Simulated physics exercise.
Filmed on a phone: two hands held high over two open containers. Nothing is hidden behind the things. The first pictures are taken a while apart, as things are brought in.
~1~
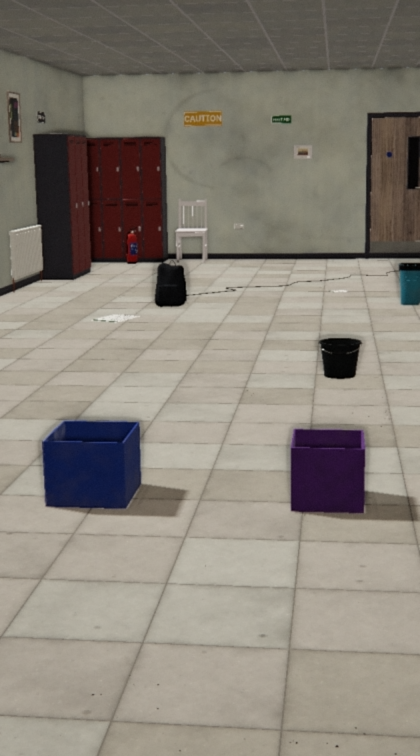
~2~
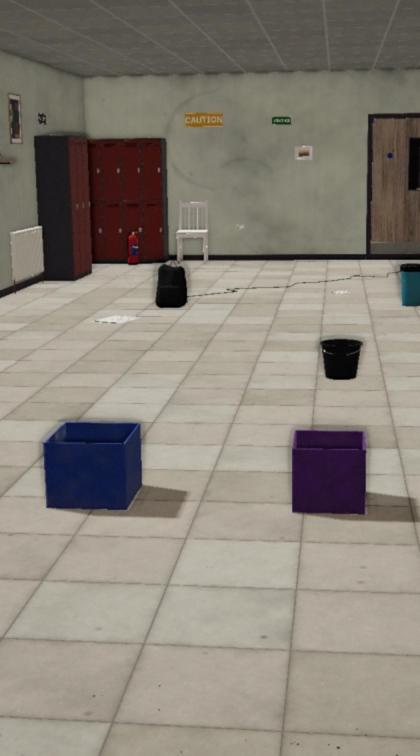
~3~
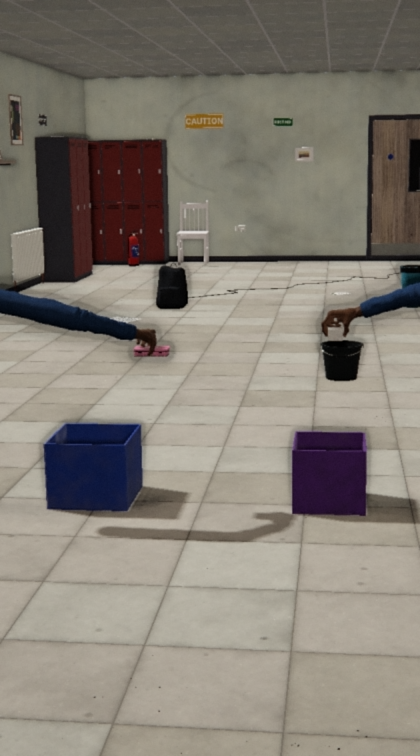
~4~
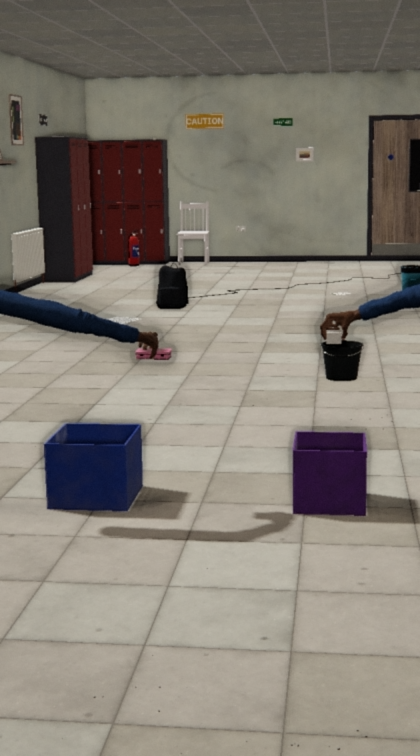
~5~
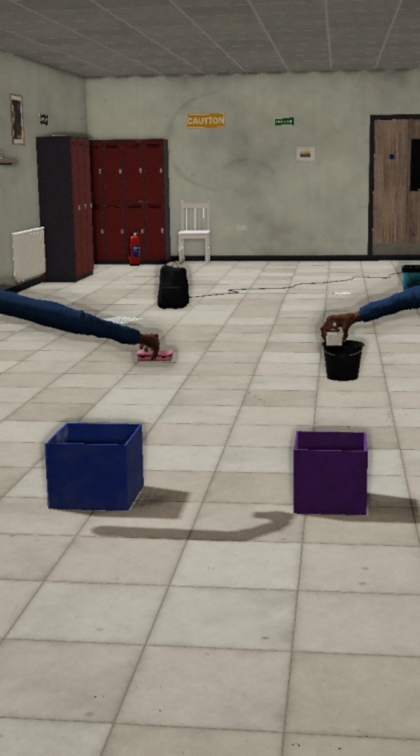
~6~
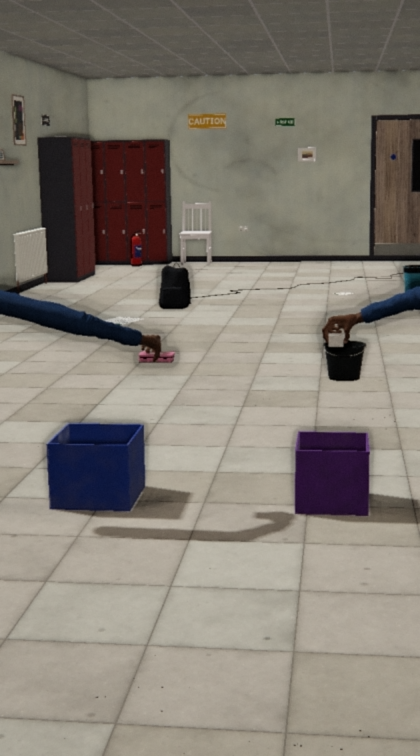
In a tiled locker room, two hands reach in from either side, holding a pink case and a white block above the floor.
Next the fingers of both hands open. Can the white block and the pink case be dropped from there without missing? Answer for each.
Here the white block is caught; the pink case falls beside it.
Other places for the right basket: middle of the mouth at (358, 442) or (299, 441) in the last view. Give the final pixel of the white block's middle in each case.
Resting at (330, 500) and (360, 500).
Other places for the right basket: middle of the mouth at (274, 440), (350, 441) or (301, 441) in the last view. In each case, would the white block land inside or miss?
One after another: It is not caught; is caught; lands inside.
Then, 0.20 s after the last picture, white block falling near (336, 370); pink case falling near (157, 386).
Then, 0.34 s after the last picture, white block falling near (335, 442); pink case falling near (159, 457).
Then, 0.50 s after the last picture, white block down below near (335, 485); pink case down below near (160, 481).
At rest, the white block drops into the container, near (335, 496); the pink case ends up outside, near (160, 495).
